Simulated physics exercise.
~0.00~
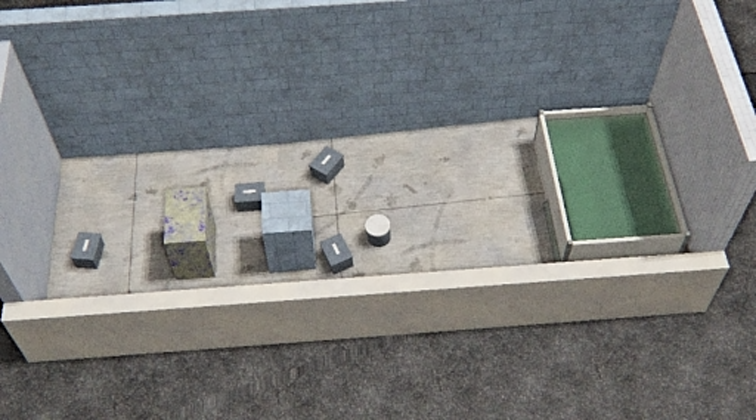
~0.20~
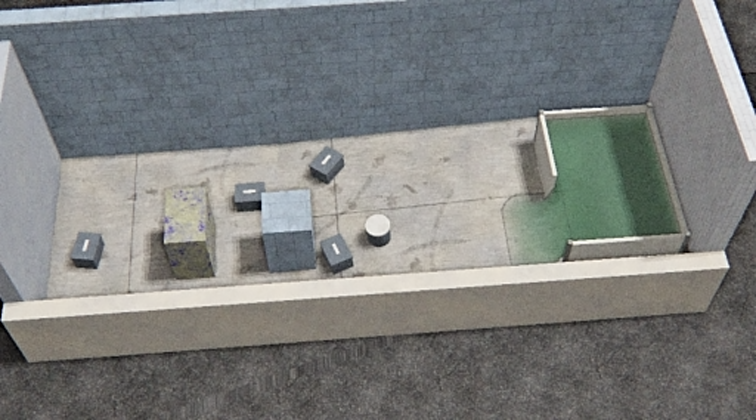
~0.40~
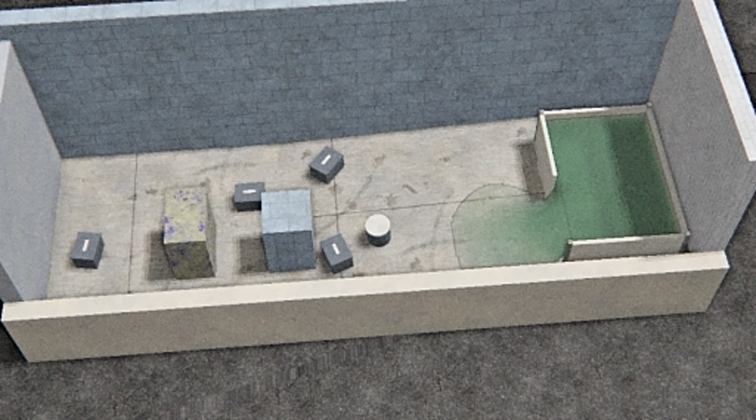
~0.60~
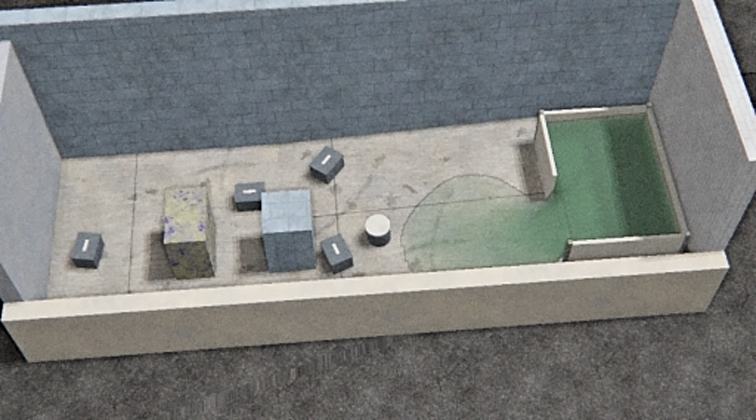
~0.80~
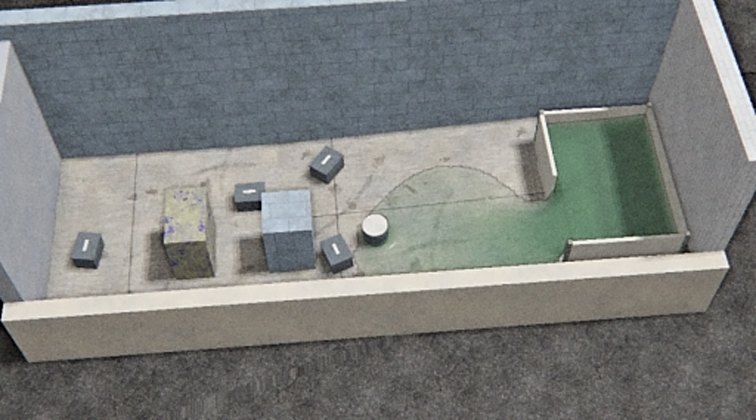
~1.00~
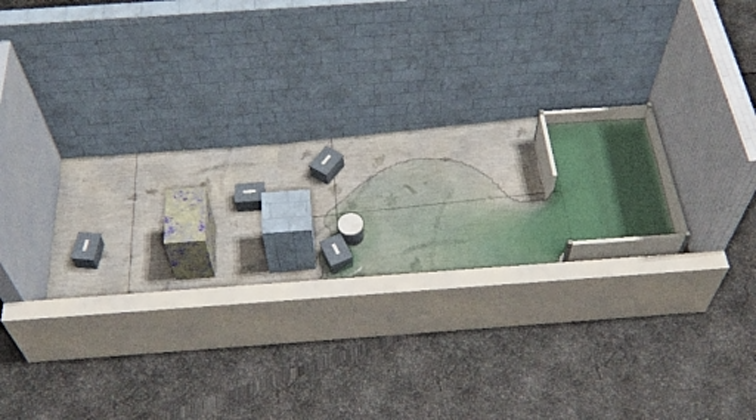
Green water spreading left from an opened pen across a walled concrete floor, nudging a small white pail toward grey boxes.
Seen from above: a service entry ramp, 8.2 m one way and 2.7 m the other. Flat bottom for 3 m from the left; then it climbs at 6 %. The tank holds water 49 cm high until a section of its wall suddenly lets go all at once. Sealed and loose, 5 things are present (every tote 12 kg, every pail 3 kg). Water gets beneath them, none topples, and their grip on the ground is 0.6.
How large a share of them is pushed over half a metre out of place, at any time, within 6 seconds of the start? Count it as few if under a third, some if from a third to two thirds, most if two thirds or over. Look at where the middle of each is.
Most.
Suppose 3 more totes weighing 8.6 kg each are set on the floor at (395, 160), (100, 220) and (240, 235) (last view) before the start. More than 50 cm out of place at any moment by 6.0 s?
In sequence: Falls below it / exceeds it / falls below it.
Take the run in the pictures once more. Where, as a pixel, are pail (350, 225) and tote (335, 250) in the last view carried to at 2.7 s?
Somewhere about (207, 143) and (291, 279).
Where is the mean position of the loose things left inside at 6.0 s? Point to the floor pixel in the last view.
I'd put it close to (151, 222) in the last view.
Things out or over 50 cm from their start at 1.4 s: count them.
Answer: 1.
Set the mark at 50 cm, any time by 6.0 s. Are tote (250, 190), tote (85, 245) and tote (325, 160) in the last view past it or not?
Listed order: Below the mark, above the mark and above the mark.
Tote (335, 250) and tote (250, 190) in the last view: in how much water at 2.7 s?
I'd put it at 14 cm and 4 cm respectively.
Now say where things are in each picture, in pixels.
The first picture shows a pail at (379, 225), on the bottom; a tote at (337, 249), on the bottom; water covers 2.8 m2; 0 of 5 have shifted.
The second picture shows a pail at (379, 225), on the bottom; a tote at (337, 249), on the bottom; water covers 3.5 m2; 0 of 5 have shifted.
The third picture shows a pail at (379, 225) rests on the ground; a tote at (337, 249), on the bottom; 4.5 m2 under water; 0 of 5 have shifted.
The fourth picture shows a pail at (379, 225), on the bottom; a tote at (337, 249), on the bottom; water covers 5.6 m2; 0 of 5 have shifted.
The fifth picture shows a pail at (376, 225), on the bottom, 4 cm from its start; a tote at (337, 249) rests on the ground; 6.8 m2 under water; 0 of 5 have shifted.
The sixth picture shows a pail at (351, 224), on the bottom, 36 cm from its start; a tote at (337, 249), on the bottom; 7.9 m2 under water; 1 of 5 have shifted.
After 1.4 s 1 of 5 are over 50 cm from their spots; 1 afloat.
After 2.7 s 2 of 5 are over 50 cm from their spots; 2 afloat.
After 4.2 s 3 of 5 are over 50 cm from their spots; 3 afloat.
After 6.0 s 4 of 5 are over 50 cm from their spots, and 4 have been at some point; 4 afloat.
